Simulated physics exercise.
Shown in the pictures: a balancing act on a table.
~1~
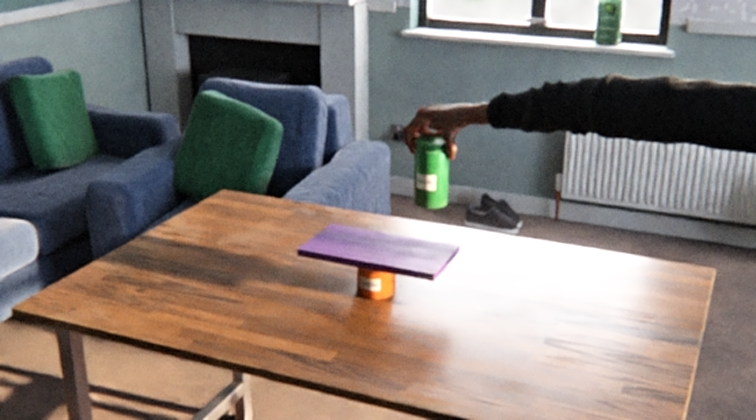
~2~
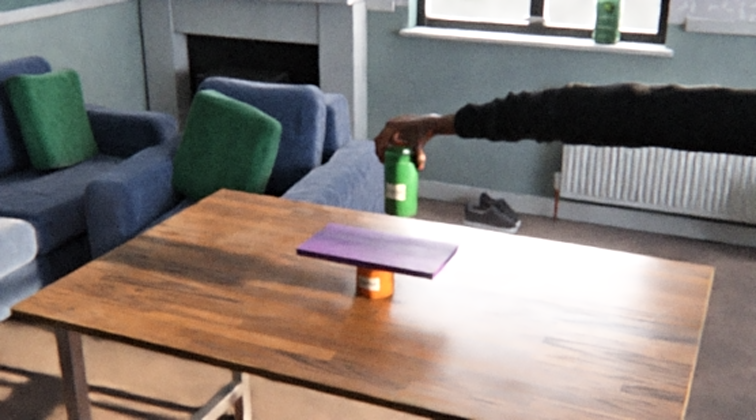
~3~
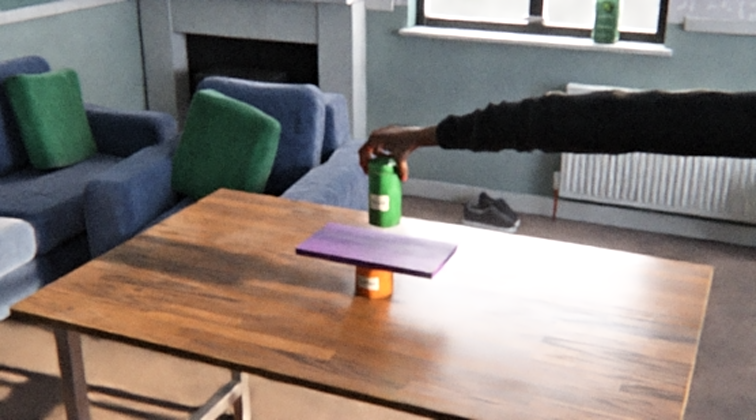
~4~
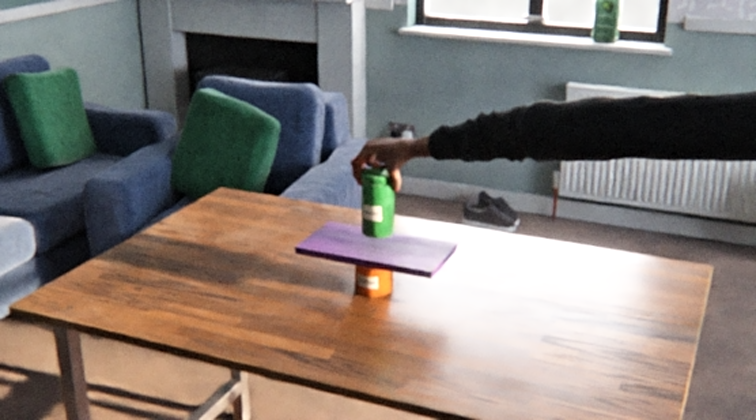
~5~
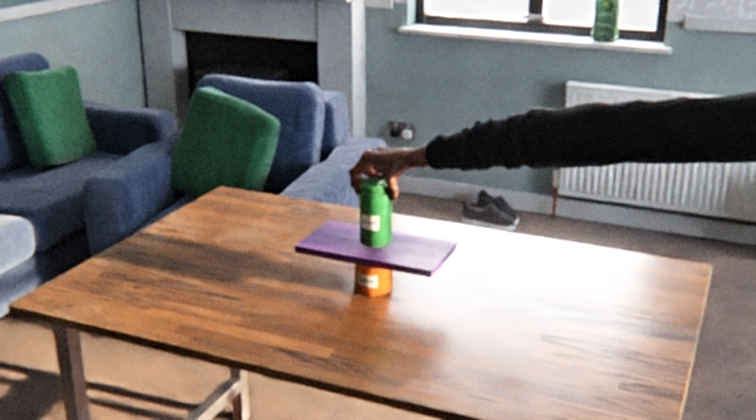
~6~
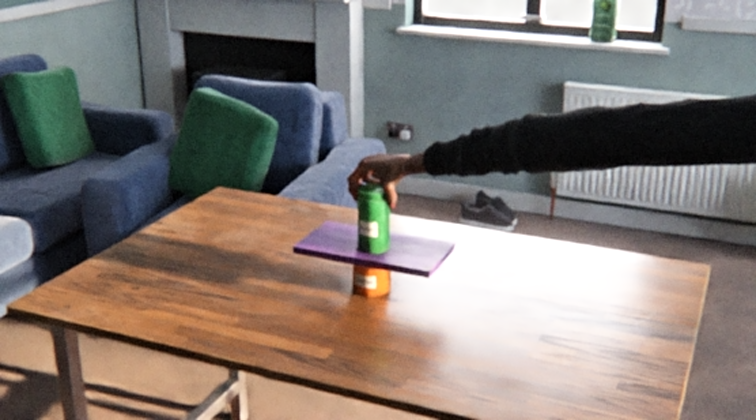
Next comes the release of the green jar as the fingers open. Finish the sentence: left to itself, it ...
... stays in place.
Then, 0.20 s on from there, no change.
Then, 0.40 s on from there, green jar resting near (374, 219).
In the end, all 3 unmoved. At the end, from the last picture's camera, green jar near (374, 219). The stack holds.
